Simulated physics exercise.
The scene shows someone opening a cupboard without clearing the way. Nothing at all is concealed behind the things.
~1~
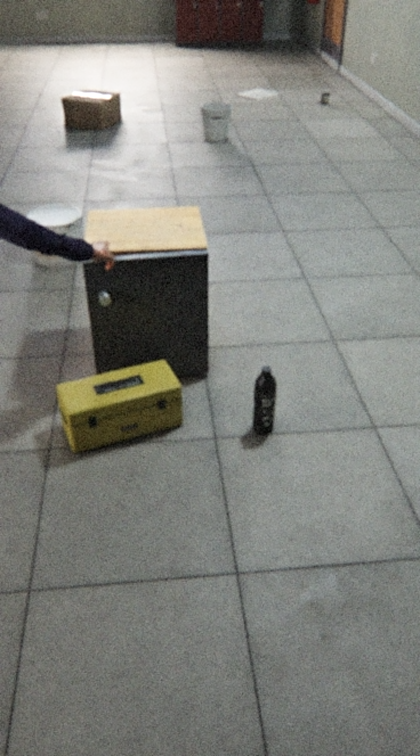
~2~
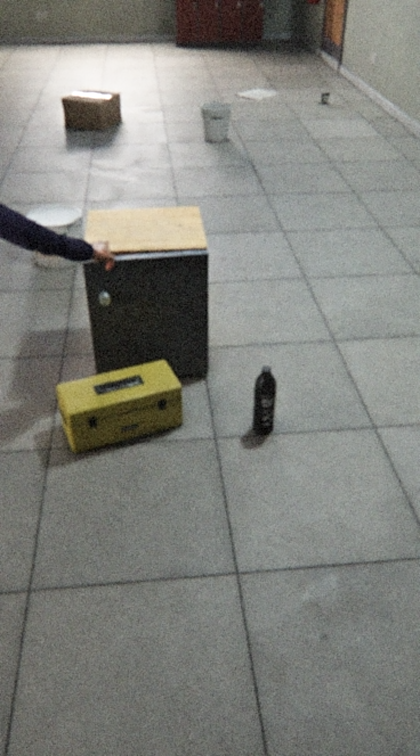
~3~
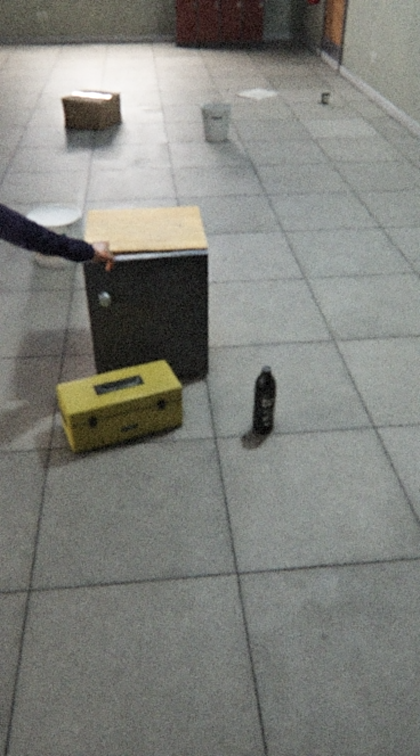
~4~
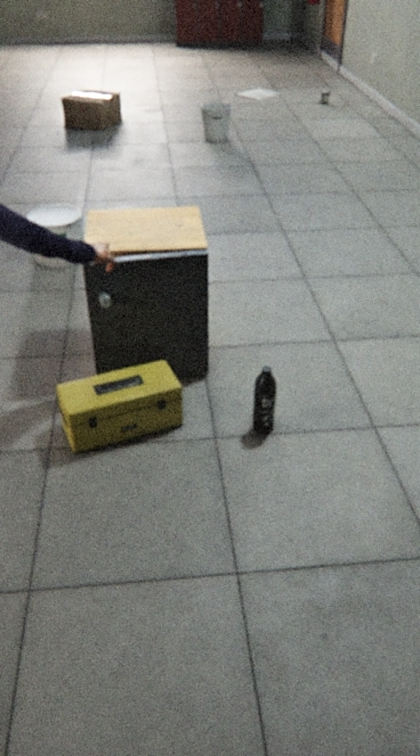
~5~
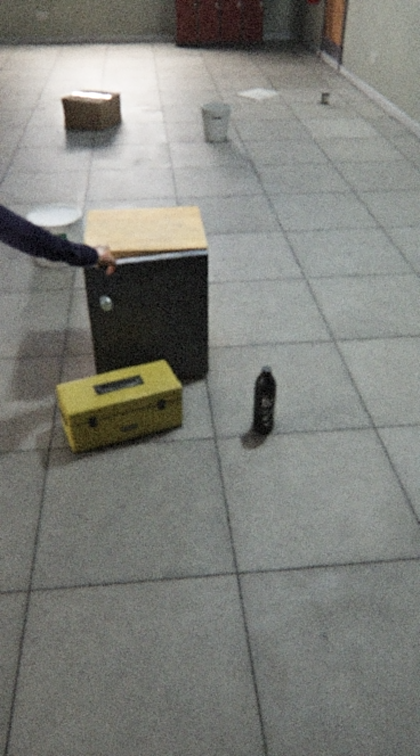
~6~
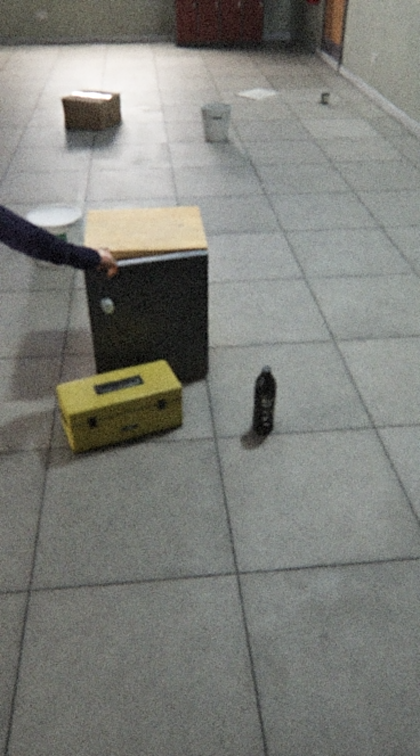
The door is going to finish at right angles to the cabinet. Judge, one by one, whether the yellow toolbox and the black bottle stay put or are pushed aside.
Outcome: Looks like the yellow toolbox gets struck; looks like the black bottle is fine.
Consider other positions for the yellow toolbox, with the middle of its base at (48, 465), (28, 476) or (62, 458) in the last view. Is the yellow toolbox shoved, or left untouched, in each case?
The yellow toolbox, try by try, is never reached; is never reached; is never reached.
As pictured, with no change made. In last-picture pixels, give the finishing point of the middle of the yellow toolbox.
I'd say it stops near (172, 457).
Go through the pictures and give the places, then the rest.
The first picture shows door 4° open; yellow toolbox (121, 405); black bottle (265, 399); door (150, 323).
The second picture shows door 4° open; black bottle (265, 399); door (150, 323).
The third picture shows door 5° open; yellow toolbox (121, 405); door (150, 323).
The fourth picture shows door 6° open; black bottle (265, 399); door (151, 324).
The fifth picture shows door 10° open; yellow toolbox (121, 405); door (151, 326).
The sixth picture shows door 12° open; yellow toolbox (121, 405); black bottle (265, 399); door (152, 327).
Then, 1.04 s on from there, door 49° open; yellow toolbox displaced a little near (148, 432); black bottle at rest near (265, 399).
In the end, the yellow toolbox is pushed along, near (172, 457); the black bottle remains where it is, near (265, 399).
